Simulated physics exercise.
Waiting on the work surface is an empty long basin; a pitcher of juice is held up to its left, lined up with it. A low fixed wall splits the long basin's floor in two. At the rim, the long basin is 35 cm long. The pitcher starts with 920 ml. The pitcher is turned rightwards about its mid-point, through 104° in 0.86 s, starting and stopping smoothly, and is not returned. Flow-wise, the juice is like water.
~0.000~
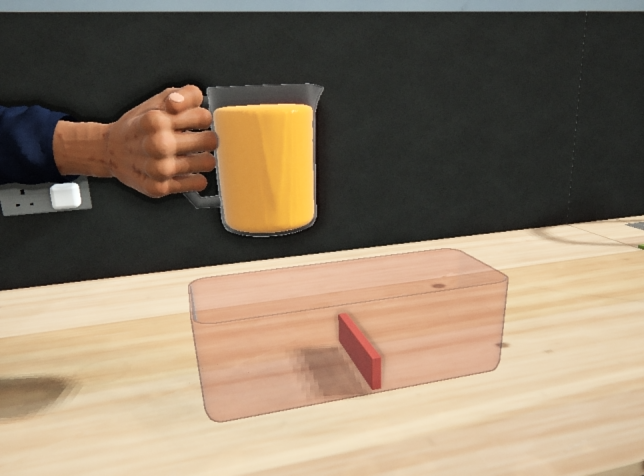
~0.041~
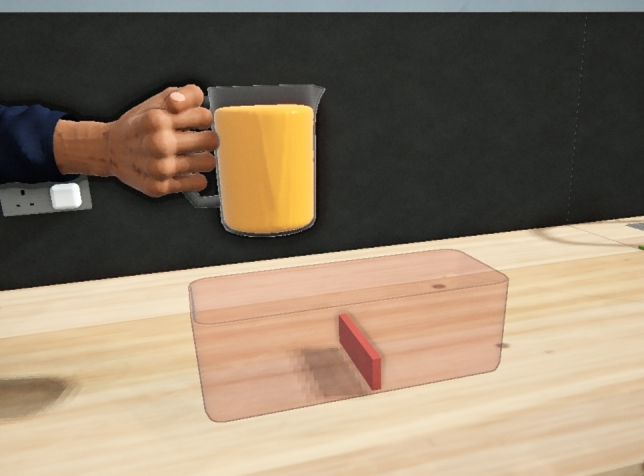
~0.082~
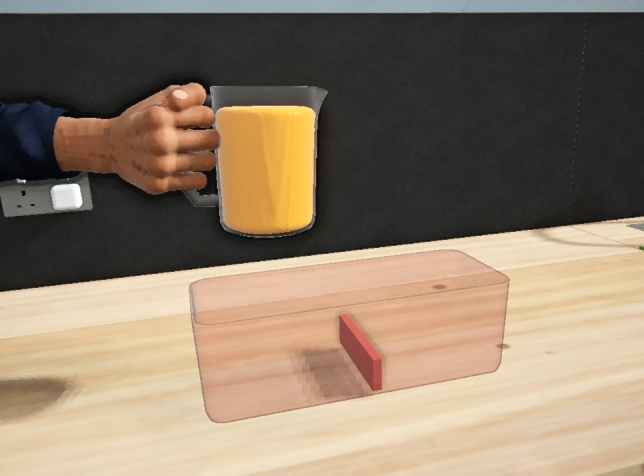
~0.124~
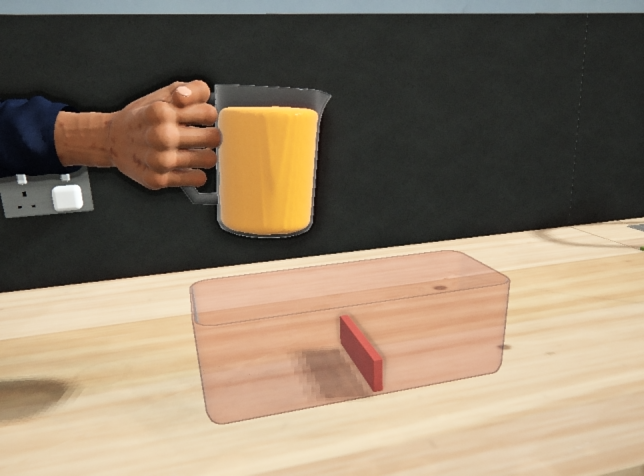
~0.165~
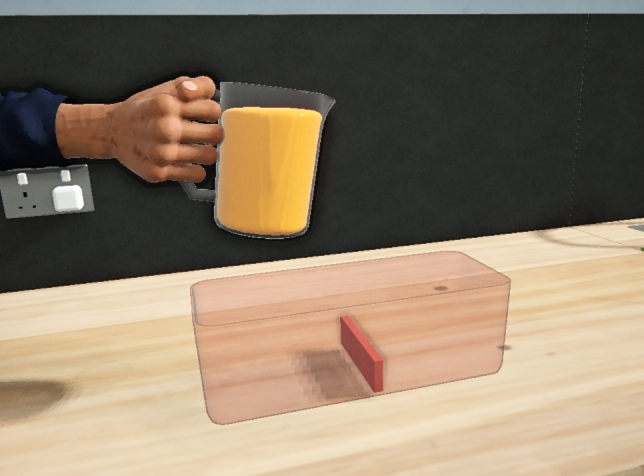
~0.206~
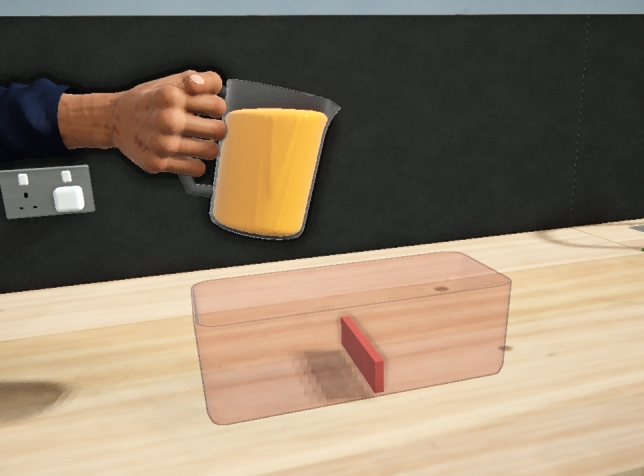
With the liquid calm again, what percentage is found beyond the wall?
Beyond the wall there is roughly 90 percent.
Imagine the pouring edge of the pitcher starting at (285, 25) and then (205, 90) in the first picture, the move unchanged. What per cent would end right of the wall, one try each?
90 per cent first, 10 per cent second.
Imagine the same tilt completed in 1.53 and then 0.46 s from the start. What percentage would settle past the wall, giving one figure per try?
Some 95 and 90 per cent, in that order.
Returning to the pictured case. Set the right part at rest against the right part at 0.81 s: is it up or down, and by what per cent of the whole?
Change: Increase, about 48.
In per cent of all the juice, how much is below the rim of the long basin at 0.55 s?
I reckon close to 2 percent of it.
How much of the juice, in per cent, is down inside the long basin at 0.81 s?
44 per cent or thereabouts.
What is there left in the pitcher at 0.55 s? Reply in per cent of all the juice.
Remaining: Near 82 % of the total.
After 0.55 s the tilt is 74° and 82 per cent is still to pour, 0 is left of the wall and 2 right of it.
After 0.81 s the tilt is 103° and 34 per cent is still to pour, 1 is left of the wall and 43 right of it.
After 1.07 s the tilt is 104° and 6 per cent is still to pour, 3 is left of the wall and 85 right of it.
After 1.36 s the tilt is 104° and 0 per cent is still to pour, 6 is left of the wall and 92 right of it.
In the end 9 per cent lies left of the wall, 90 right of it and 1 outside.
